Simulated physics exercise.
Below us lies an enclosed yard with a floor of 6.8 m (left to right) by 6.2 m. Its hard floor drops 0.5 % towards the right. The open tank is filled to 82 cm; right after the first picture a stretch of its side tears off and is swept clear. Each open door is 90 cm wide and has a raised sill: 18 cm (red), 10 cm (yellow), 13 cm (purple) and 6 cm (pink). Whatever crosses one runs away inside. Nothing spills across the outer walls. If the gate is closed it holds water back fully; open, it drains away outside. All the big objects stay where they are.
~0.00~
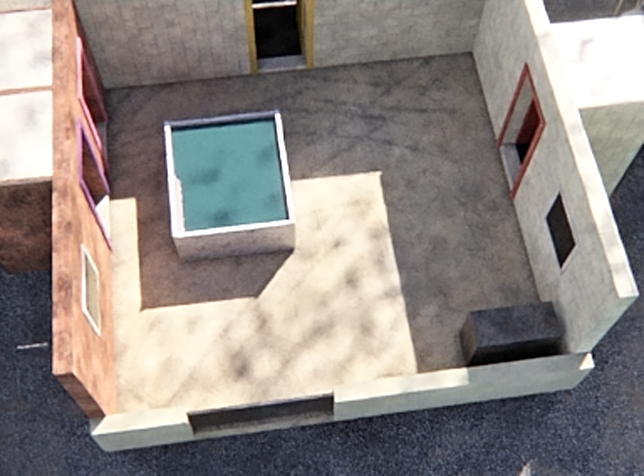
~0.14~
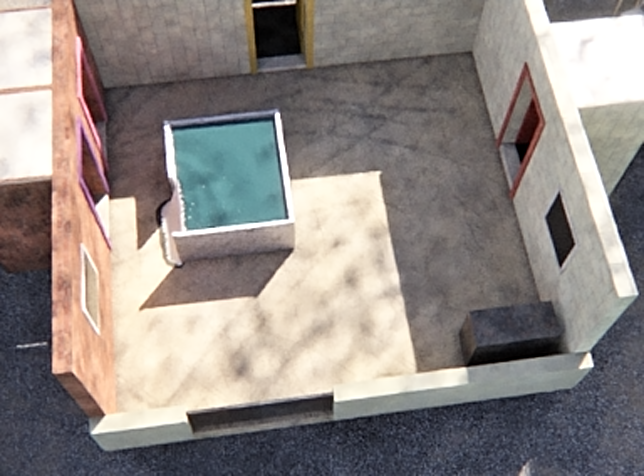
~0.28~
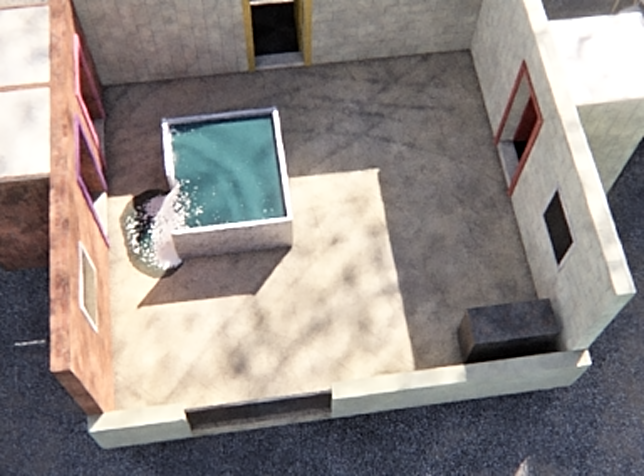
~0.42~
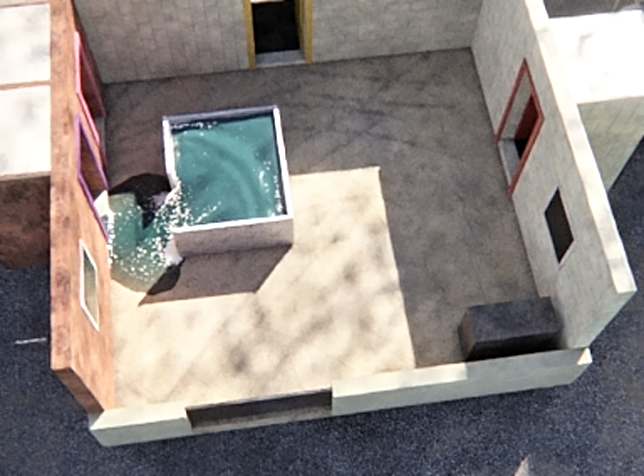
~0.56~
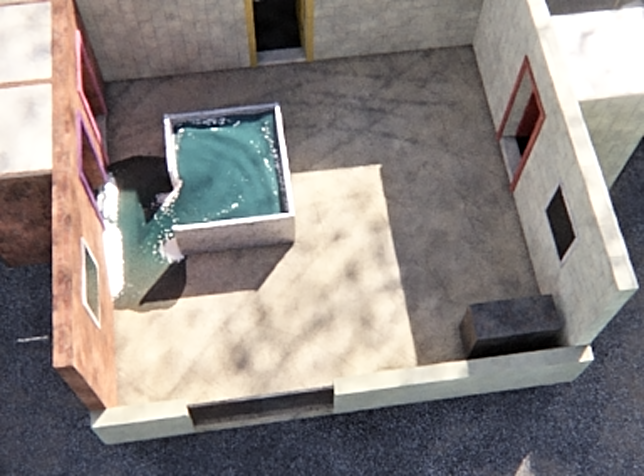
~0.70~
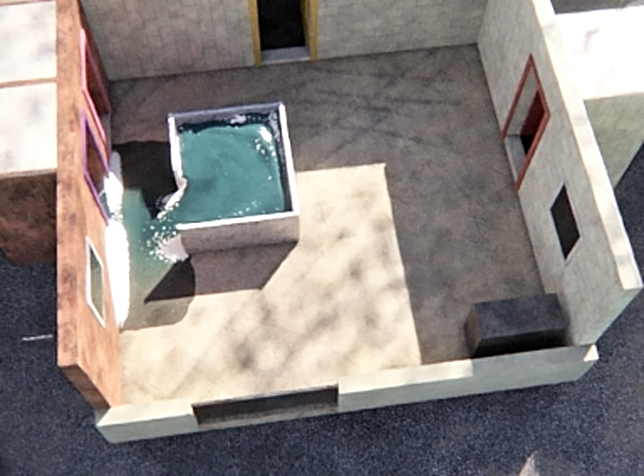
The footage shows a walled yard with a square, open tank of green water; part of the tank's left side breaks away, and foaming water pours out, reaches the reddish left wall and spreads along its base.
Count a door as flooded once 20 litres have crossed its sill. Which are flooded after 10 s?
The water let in: At the red door it does not reach the limit; at the yellow door it does not reach the limit; at the purple door it exceeds the limit; at the pink door it stays under the limit.
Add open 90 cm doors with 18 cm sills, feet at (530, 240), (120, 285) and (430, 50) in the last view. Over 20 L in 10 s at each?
In that order: Under, above, not over.
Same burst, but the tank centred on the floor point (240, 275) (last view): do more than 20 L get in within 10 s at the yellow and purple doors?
Then: Yellow below, purple under.
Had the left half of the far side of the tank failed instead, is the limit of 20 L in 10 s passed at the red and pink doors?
Against that limit: Red under, pink past it.
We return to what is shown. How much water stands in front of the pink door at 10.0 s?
Some 3.5 cm.
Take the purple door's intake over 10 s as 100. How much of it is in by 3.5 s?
Some 85 per cent by then.
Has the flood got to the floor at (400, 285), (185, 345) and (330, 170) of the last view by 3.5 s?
In turn: Under water, flooded, not reached.
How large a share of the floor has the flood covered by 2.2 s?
About 25 per cent.
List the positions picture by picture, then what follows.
The first frame shows the open tank at (229, 174) is whole and still, 82 cm deep.
In the second frame, water pours out at (180, 223) and has run 0.6 m, to (180, 265); typically 7 cm deep outside, 82 cm at the open tank's back.
In the third frame, the front is at (126, 216), 0.9 m from the gap at (178, 222); 1.0 m2 of floor is under water; 82 cm left at the back of the open tank.
In the fourth frame, water pours out at (179, 220) and has run 1.3 m, to (108, 200); typically 11 cm deep outside, 80 cm at the open tank's back.
In the fifth frame, the front is at (114, 305), 1.7 m from the gap at (180, 218); 2.9 m2 of floor is under water; 71 cm left at the back of the open tank.
In the sixth frame, water pours out at (185, 217) and has run 2.1 m, to (120, 328); typically 10 cm deep outside, 70 cm at the open tank's back.
After 1.4 s water covers 15 % of the floor and is deepest (54 cm) near (127, 244); red door not reached, yellow door not reached, purple door 43 cm at the sill, 183 L in, pink door 7 cm at the sill, 1 L in.
After 2.2 s water covers 25 % of the floor and is deepest (39 cm) near (123, 407); red door not reached, yellow door not reached, purple door 35 cm at the sill, 357 L in, pink door 5 cm at the sill, 2 L in.
After 3.5 s water covers 45 % of the floor and is deepest (28 cm) near (127, 244); red door not reached, yellow door 4 cm at the sill, 0 L in, purple door 26 cm at the sill, 495 L in, pink door 6 cm at the sill, 2 L in.
After 6.0 s water covers 90 % of the floor and is deepest (17 cm) near (116, 236); red door 7 cm at the sill, 0 L in, yellow door 4 cm at the sill, 0 L in, purple door 16 cm at the sill, 571 L in, pink door 4 cm at the sill, 2 L in.
After 10.0 s water covers 95 % of the floor and is deepest (14 cm) near (466, 55); red door 9 cm at the sill, 0 L in, yellow door 3 cm at the sill, 0 L in, purple door 8 cm at the sill, 577 L in, pink door 4 cm at the sill, 3 L in.
